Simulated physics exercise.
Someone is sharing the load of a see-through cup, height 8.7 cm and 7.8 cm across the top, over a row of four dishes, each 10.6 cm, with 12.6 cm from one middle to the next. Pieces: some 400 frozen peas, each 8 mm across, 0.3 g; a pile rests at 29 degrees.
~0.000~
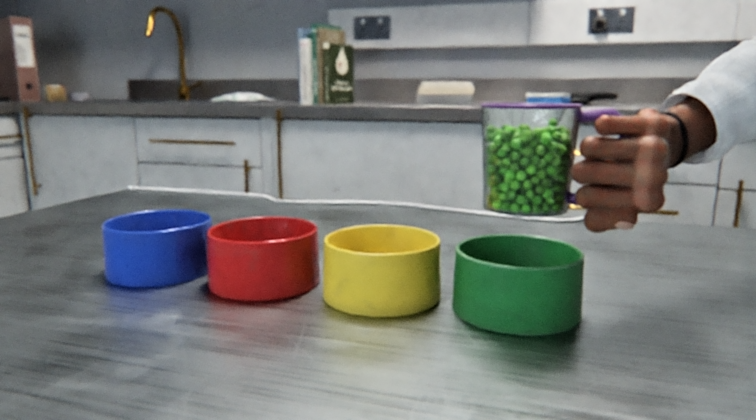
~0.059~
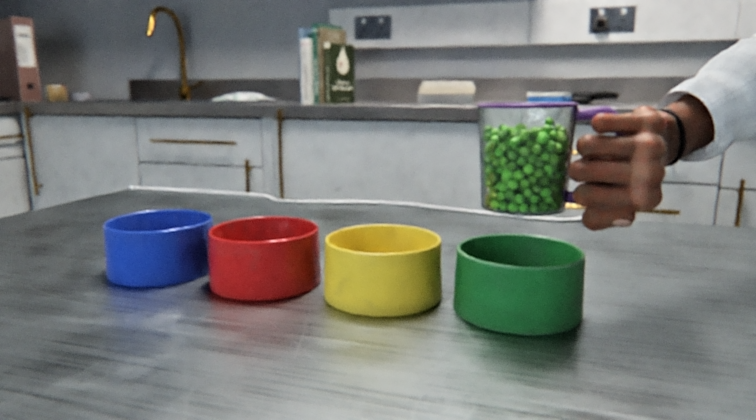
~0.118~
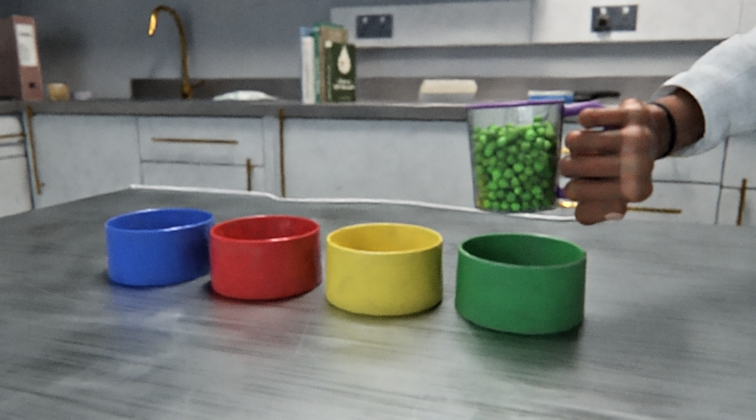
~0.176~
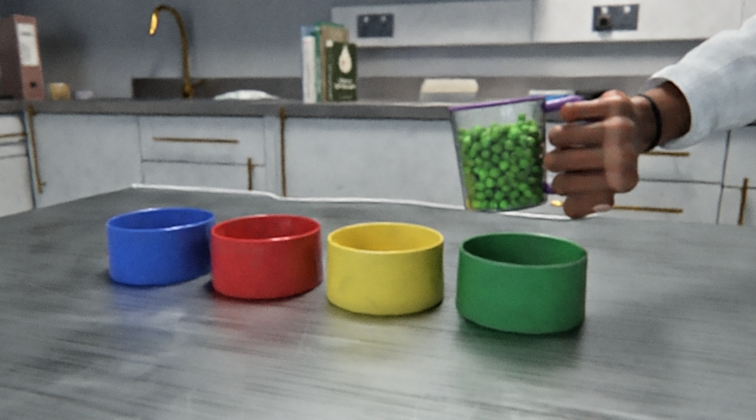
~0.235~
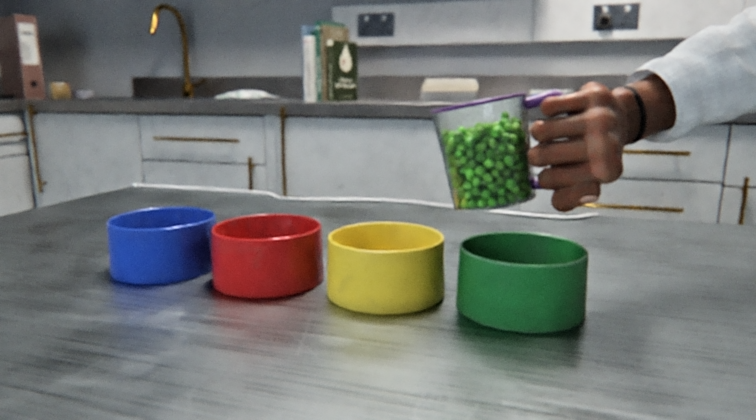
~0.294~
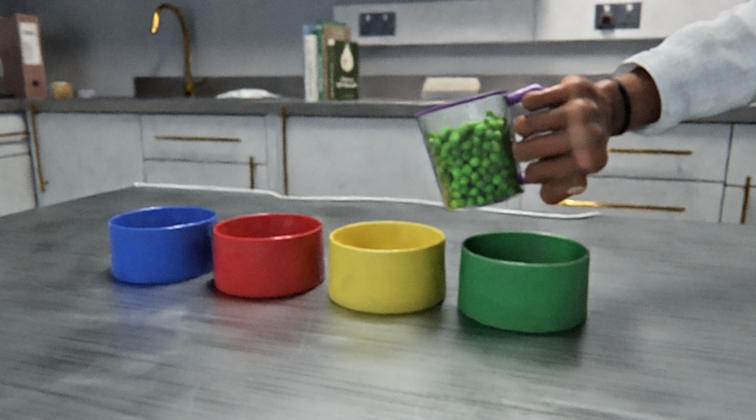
At the start, a hand holds a clear cup of green peas upright above the green dish, at the right end of a row with yellow, red and blue dishes. The hand then moves the cup left toward the yellow dish, tilting it gradually leftward, with the peas still inside.
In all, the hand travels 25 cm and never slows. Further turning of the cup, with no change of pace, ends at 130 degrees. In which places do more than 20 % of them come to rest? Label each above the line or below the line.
Red dish: Above the line; blue dish: Below the line; green dish: Below the line; yellow dish: Below the line; counter: Above the line.
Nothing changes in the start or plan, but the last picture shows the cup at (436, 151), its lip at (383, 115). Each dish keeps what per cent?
Per cent kept: Red 70; blue 0; green 0; yellow 0.
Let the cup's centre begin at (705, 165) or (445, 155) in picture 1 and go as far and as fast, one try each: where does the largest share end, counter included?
First try: Yellow; second try: Blue.
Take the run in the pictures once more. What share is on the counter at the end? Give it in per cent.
Close to 30 per cent, give or take.
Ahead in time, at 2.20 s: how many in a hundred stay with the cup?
Close to 0 per cent of the load, I'd guess.
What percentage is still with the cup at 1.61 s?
Somewhere near 70 per cent of the load.
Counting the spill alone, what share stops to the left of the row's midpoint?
Share: About 100 in a hundred.
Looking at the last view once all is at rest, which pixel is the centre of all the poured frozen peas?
Once everything settles, the centre is around (249, 266).
After 1.08 s, tilt 69 degrees; cup holds 100 %.
After 1.61 s, tilt 105 degrees; cup holds 70 %, red 10 %, blue 5 %.
Then, at 2.20 s, tilt 130 degrees; cup holds 0 %, red 65 %, blue 5 %.
By 2.7 s all is still; red 65 %, blue 5 %, green 0 %, yellow 0 %, counter 30 %.
